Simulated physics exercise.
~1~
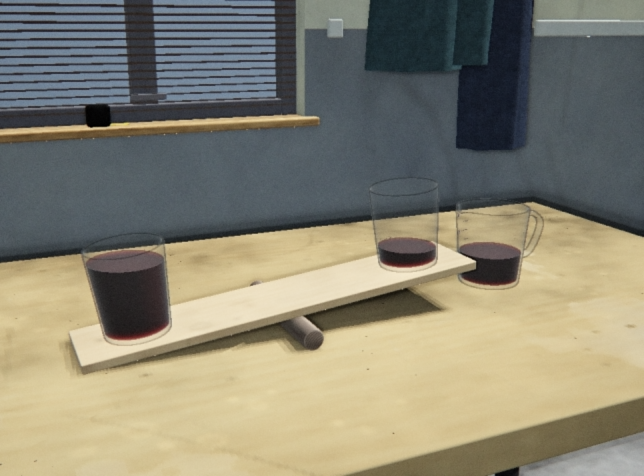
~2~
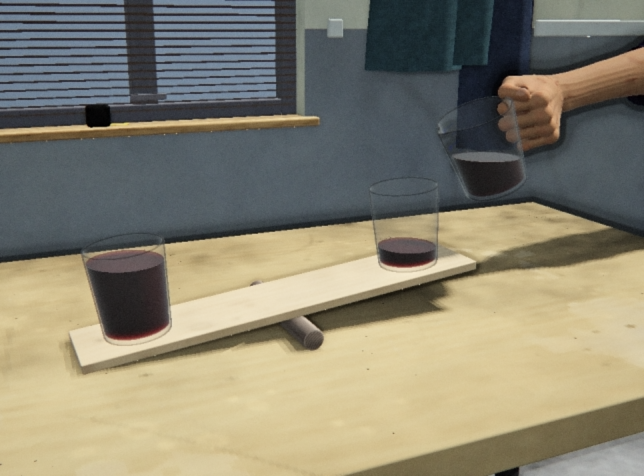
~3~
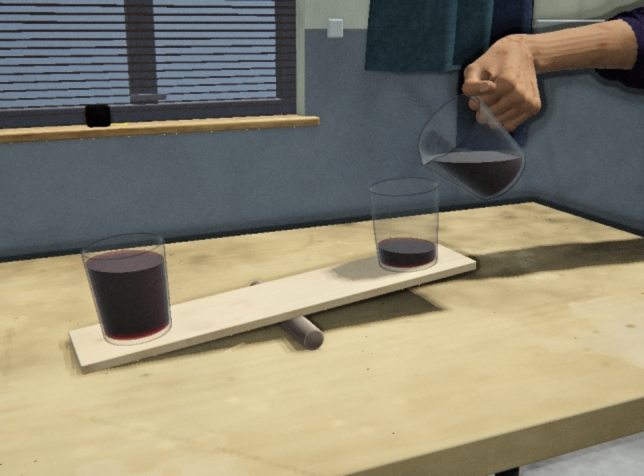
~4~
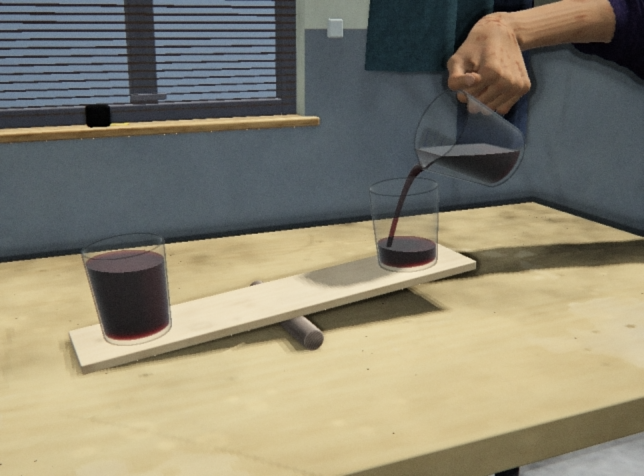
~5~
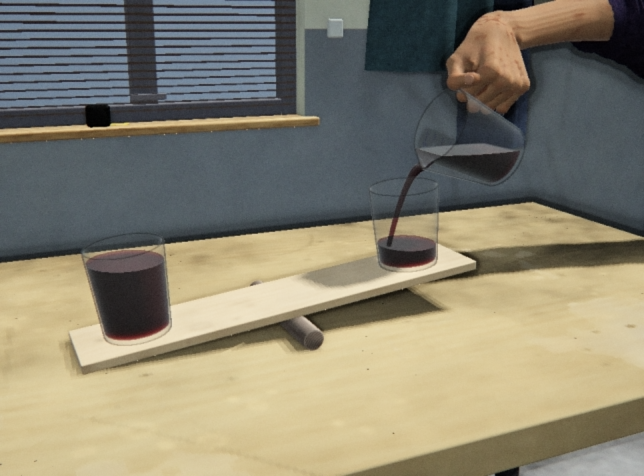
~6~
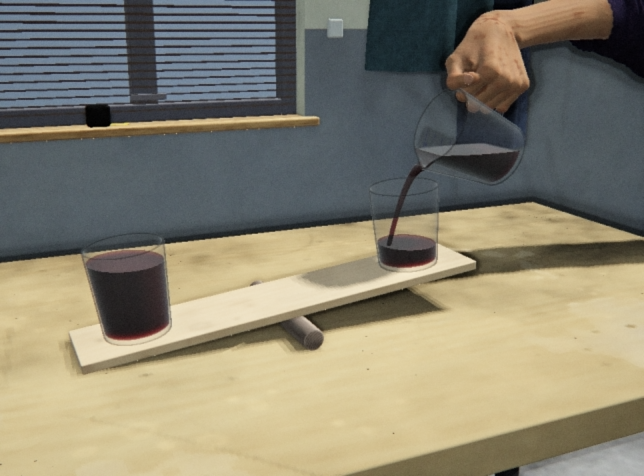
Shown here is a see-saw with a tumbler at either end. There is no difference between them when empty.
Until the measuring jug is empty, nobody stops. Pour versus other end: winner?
It fails to budge.
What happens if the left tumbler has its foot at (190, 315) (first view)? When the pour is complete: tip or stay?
Here it tilts the other way.
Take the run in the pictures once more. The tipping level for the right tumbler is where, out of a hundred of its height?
I'd put it at roughly 80 percent.
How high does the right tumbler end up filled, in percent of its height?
I'd put it at some 60 per cent.
Next, the right tumbler is about half full; the shelf board leans as before.
Finally, the right tumbler is about two thirds full; the shelf board leans as before.
